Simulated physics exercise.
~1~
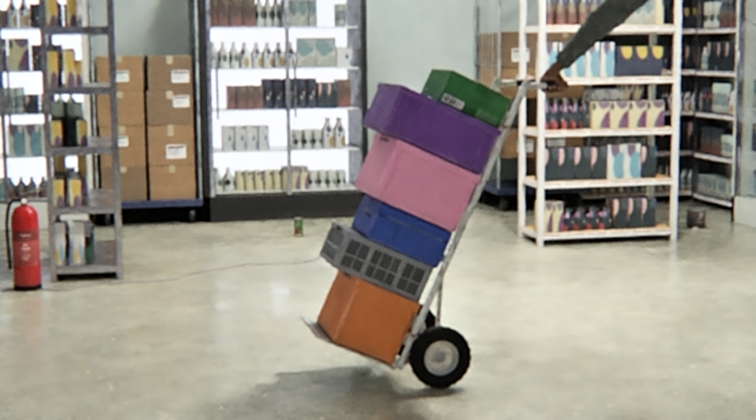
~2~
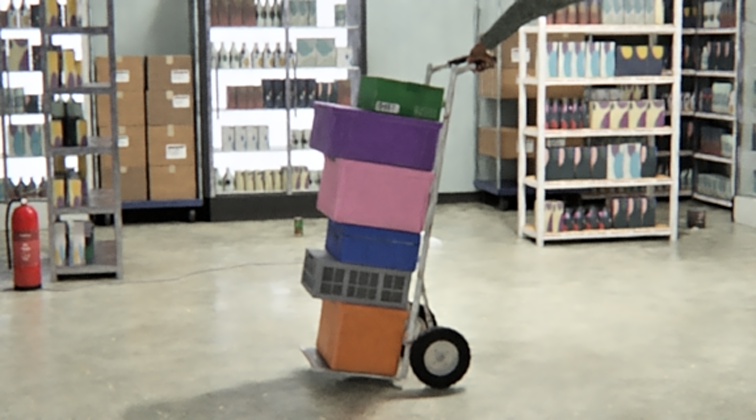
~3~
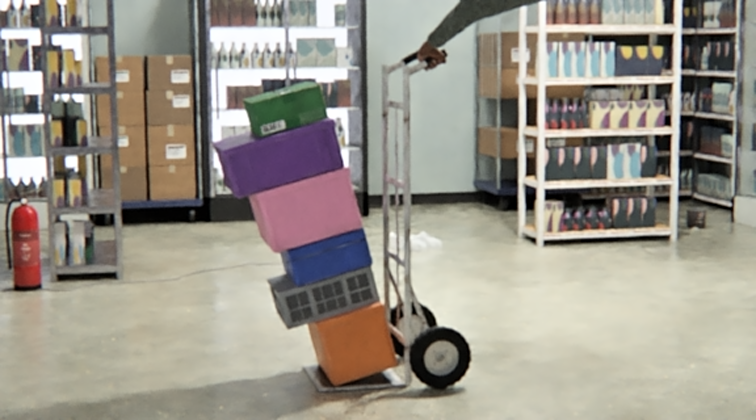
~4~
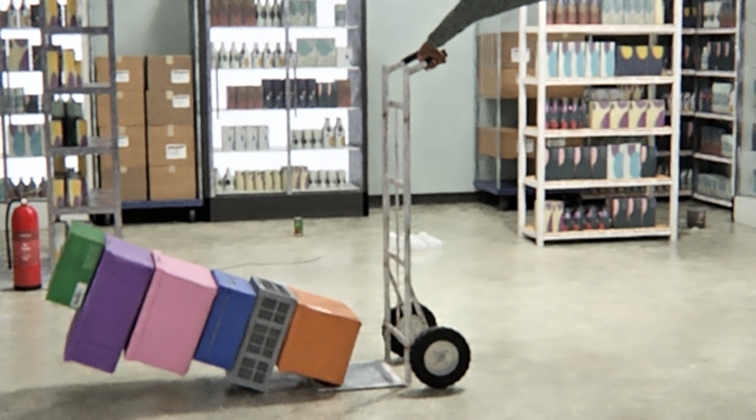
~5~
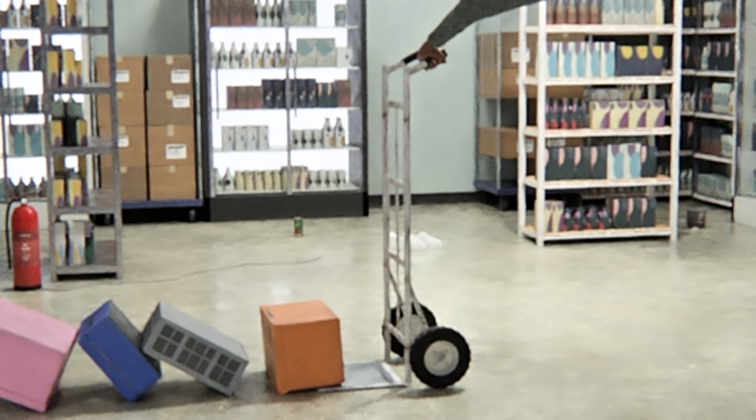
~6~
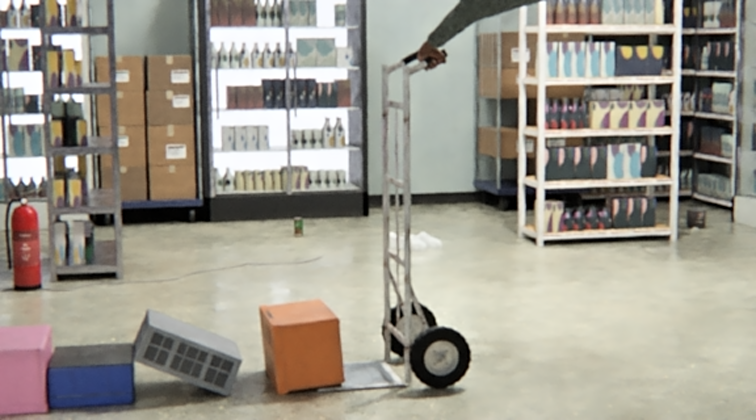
A tall stack of coloured boxes leans back on a silver hand truck in a brightly lit stockroom, seen from the side, with shelves of bottles and cartons behind and a red fire extinguisher at left. From bottom to top sit orange, grey, blue, pink, purple and green. A hand reaching in from the upper right swings the truck upright and holds it. The stack keeps tipping left, topples over in a row and spills across the floor. Finally the orange box lies tipped at the truck's base, with grey, blue and pink strewn leftward and purple and green out of view.
